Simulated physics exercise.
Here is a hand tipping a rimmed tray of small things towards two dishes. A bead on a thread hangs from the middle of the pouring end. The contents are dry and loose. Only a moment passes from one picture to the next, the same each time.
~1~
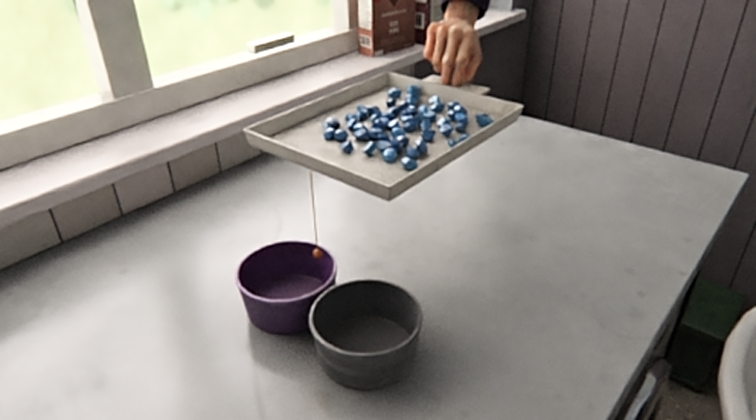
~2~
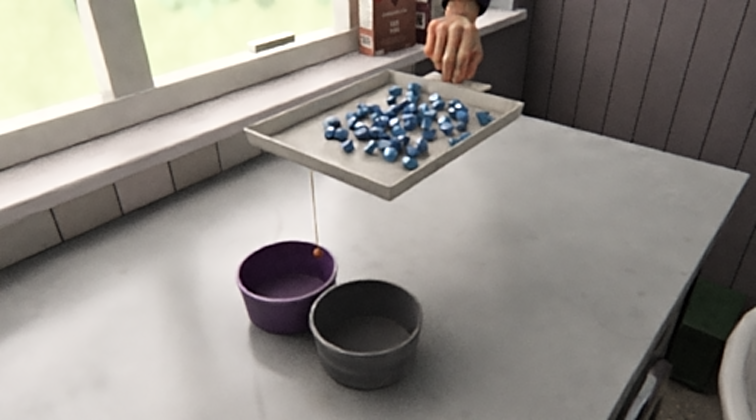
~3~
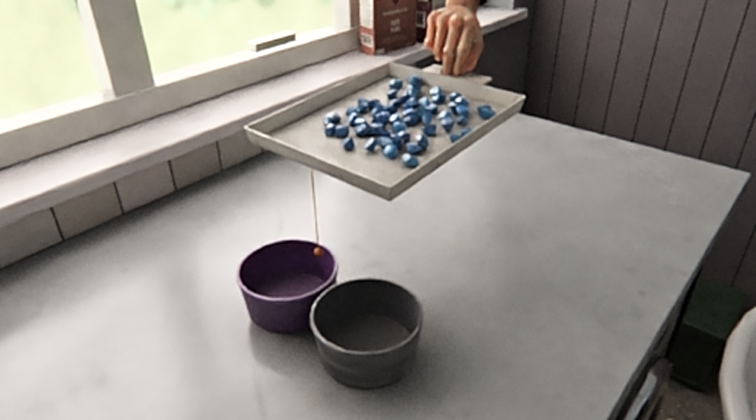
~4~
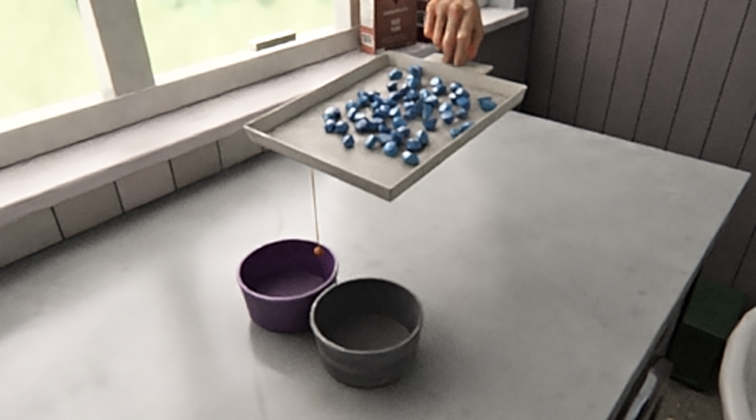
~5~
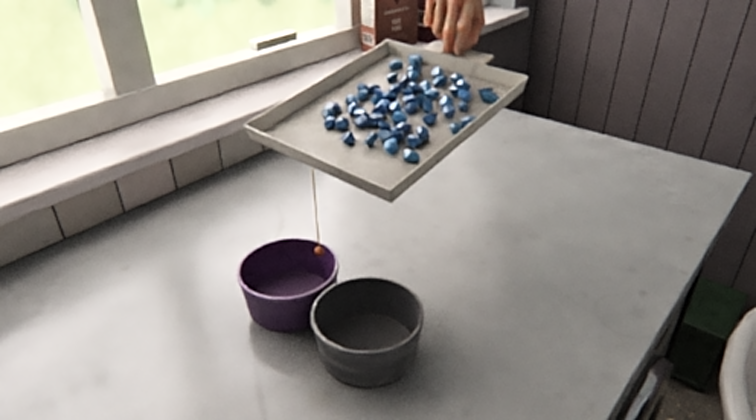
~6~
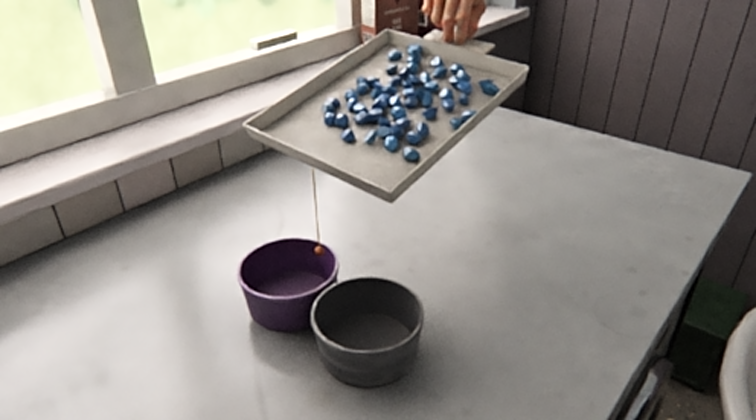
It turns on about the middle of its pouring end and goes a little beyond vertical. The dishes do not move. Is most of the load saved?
Together they catch the larger part.
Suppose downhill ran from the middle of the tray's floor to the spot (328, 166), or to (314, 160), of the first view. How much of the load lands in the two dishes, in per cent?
In turn 70 and 50 in a hundred.
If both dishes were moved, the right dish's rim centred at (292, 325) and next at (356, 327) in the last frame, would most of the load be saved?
At the first place less than half, at the second the larger part.
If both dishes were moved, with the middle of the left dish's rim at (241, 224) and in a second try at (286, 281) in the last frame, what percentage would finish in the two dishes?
First some 20, then 90 per cent.
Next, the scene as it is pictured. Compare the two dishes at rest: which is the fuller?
Fuller: The dish on the right.
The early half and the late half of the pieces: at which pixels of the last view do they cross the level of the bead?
Early half (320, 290), late half (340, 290).
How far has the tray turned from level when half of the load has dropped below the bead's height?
Roughly 105°.
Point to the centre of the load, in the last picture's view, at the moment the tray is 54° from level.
Roughly at (347, 149).
Shortly afterwards, tray tipped steeply; the whole lot on the tray.
Next, tray tipped right over; the bulk on the tray; only a few in the right dish; only a few in the left dish; a little outside both; only a few in the air.
Some moments later, tray tipped past a quarter turn; near two thirds in the right dish; near a quarter in the left dish; a little outside both.
In the end, tray tipped past a quarter turn; near two thirds in the right dish; near a quarter in the left dish; a little outside both.
